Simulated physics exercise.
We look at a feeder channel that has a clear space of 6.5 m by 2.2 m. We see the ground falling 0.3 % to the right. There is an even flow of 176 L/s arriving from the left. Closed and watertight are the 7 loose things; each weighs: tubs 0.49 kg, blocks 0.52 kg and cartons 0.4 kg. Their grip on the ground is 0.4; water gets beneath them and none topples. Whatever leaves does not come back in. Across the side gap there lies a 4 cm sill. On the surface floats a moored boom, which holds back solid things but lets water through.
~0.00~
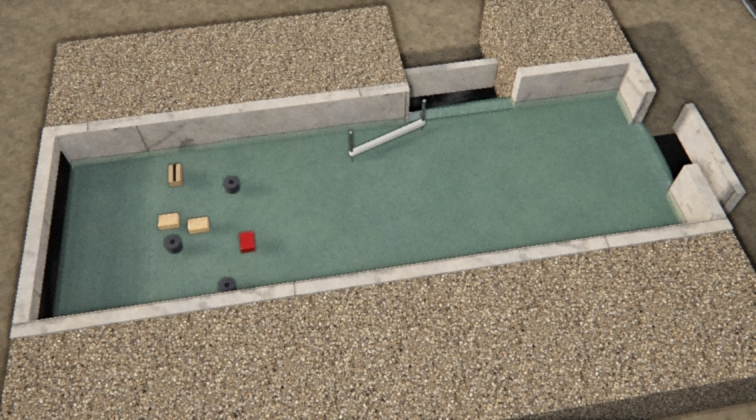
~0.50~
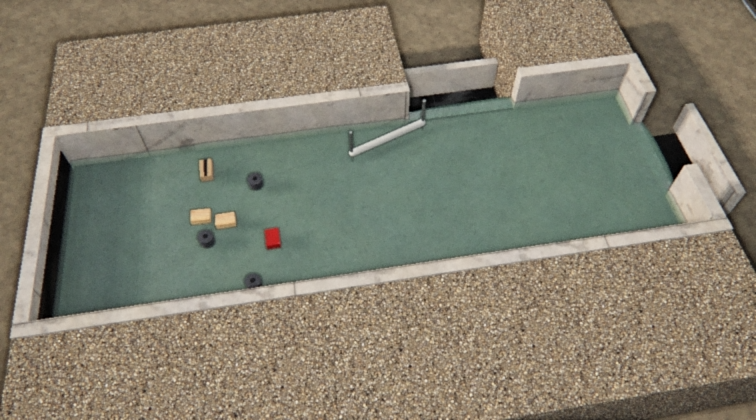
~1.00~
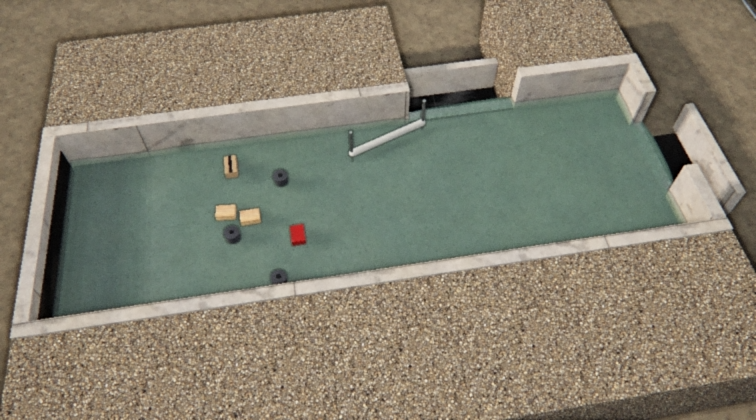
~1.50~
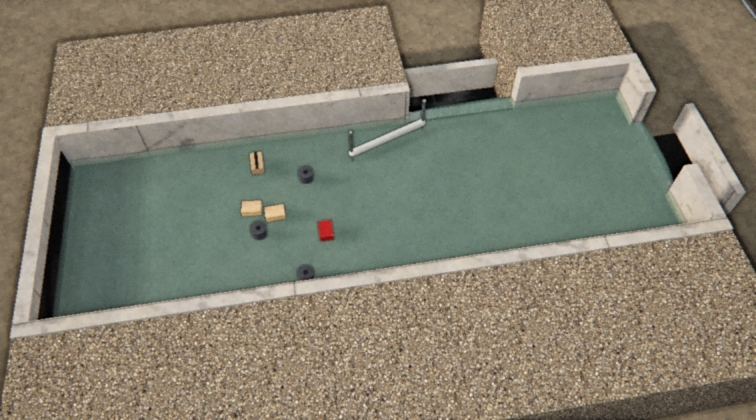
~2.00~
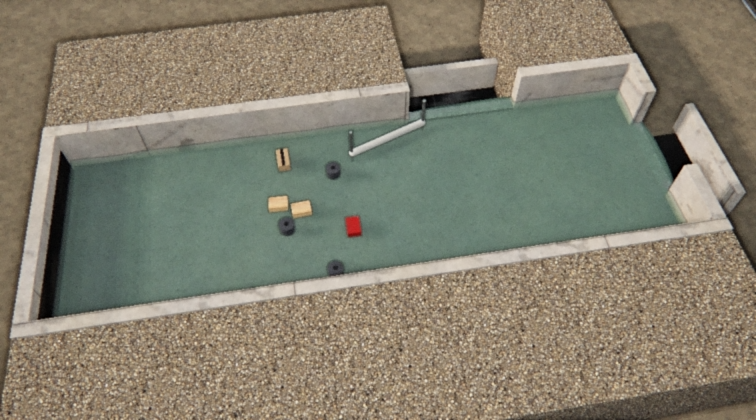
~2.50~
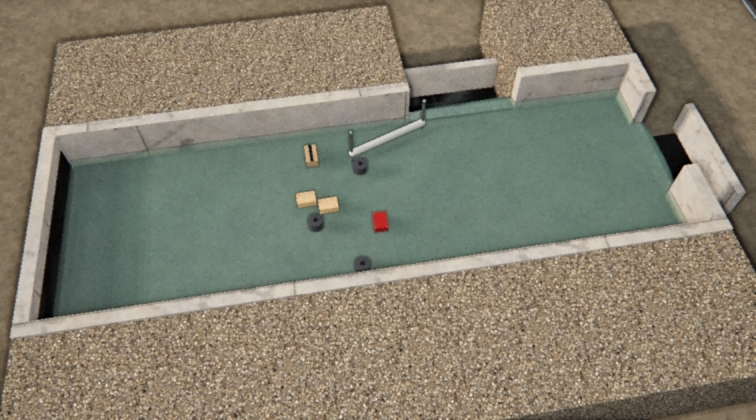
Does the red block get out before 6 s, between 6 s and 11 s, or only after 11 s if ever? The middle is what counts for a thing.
Between them.
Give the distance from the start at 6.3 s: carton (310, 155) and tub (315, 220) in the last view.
Going in order, that's 200 cm then 350 cm.
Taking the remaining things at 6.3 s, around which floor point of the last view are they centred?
I'd say about (483, 182) in the last view.
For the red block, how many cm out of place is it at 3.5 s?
Around 200 centimetres.
After 3.5 s the red block is near (431, 209), 1.9 m from its start, afloat; 0 of 7 are out; 7 afloat.
After 6.3 s the red block is near (541, 175), 3.2 m from its start, afloat; 1 of 7 are out; 6 afloat.
After 10.0 s the red block has gone out (at 9.2 s); 2 of 7 are out; 5 afloat.
After 14.0 s the red block has gone out (at 9.2 s); 6 of 7 are out; 1 afloat.
